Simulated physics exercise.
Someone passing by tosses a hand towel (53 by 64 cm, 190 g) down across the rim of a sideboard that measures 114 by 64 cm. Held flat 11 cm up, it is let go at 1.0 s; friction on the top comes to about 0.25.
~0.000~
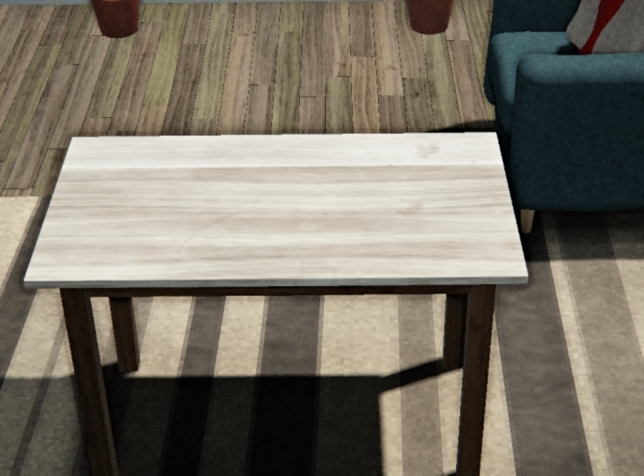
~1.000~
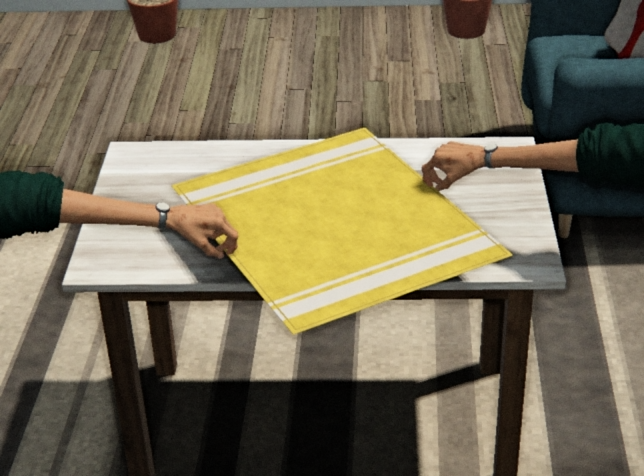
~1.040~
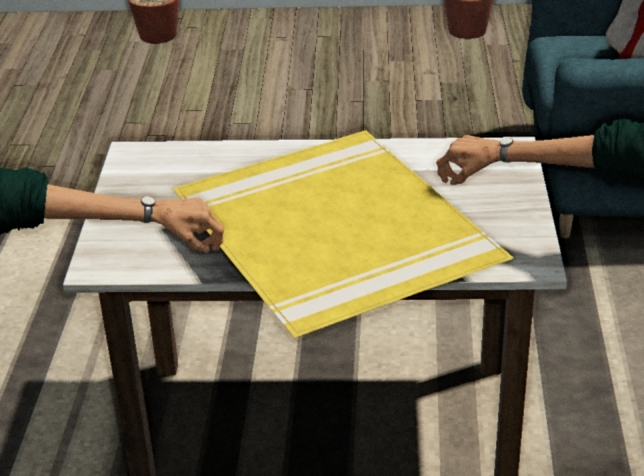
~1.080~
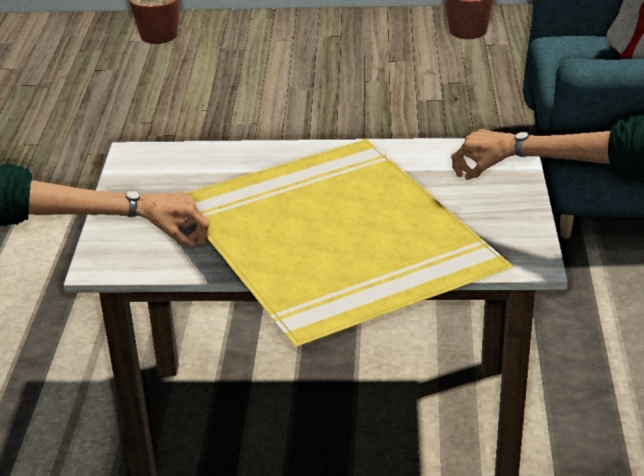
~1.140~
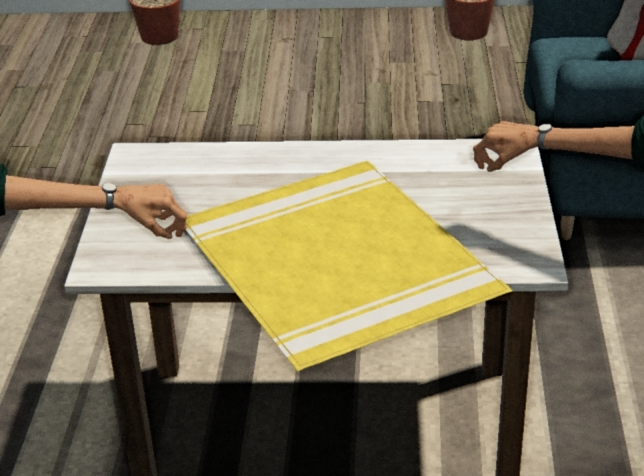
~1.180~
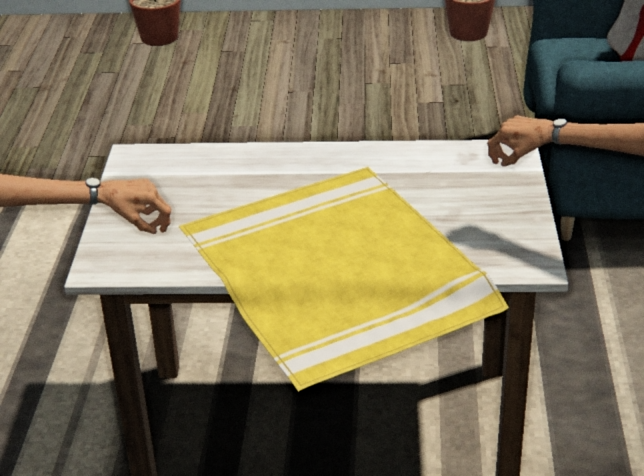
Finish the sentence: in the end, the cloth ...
The cloth ends up off.
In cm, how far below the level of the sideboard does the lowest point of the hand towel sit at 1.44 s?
Roughly 30 cm.
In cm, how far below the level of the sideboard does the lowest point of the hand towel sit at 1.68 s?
It's hanging something like 48 cm below the top at that point.
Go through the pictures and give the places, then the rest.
The first frame shows the bare sideboard.
The second frame shows hand towel corners (293, 334) (171, 186) (365, 128) (512, 255).
The third frame shows hand towel corners (295, 338) (173, 189).
The fourth frame shows hand towel corners (296, 347) (174, 197).
The fifth frame shows hand towel corners (298, 371) (178, 220).
The sixth frame shows hand towel corners (179, 226) (368, 167).
By 1.4 s, 50 % of the hand towel is still over the top.
By 1.7 s, 20 % of the hand towel is still over the top.
By 1.9 s, 0 % of the hand towel is still over the top.
By 2.2 s, 0 % of the hand towel is still over the top.
By 4.4 s, 0 % of the hand towel is still over the top.
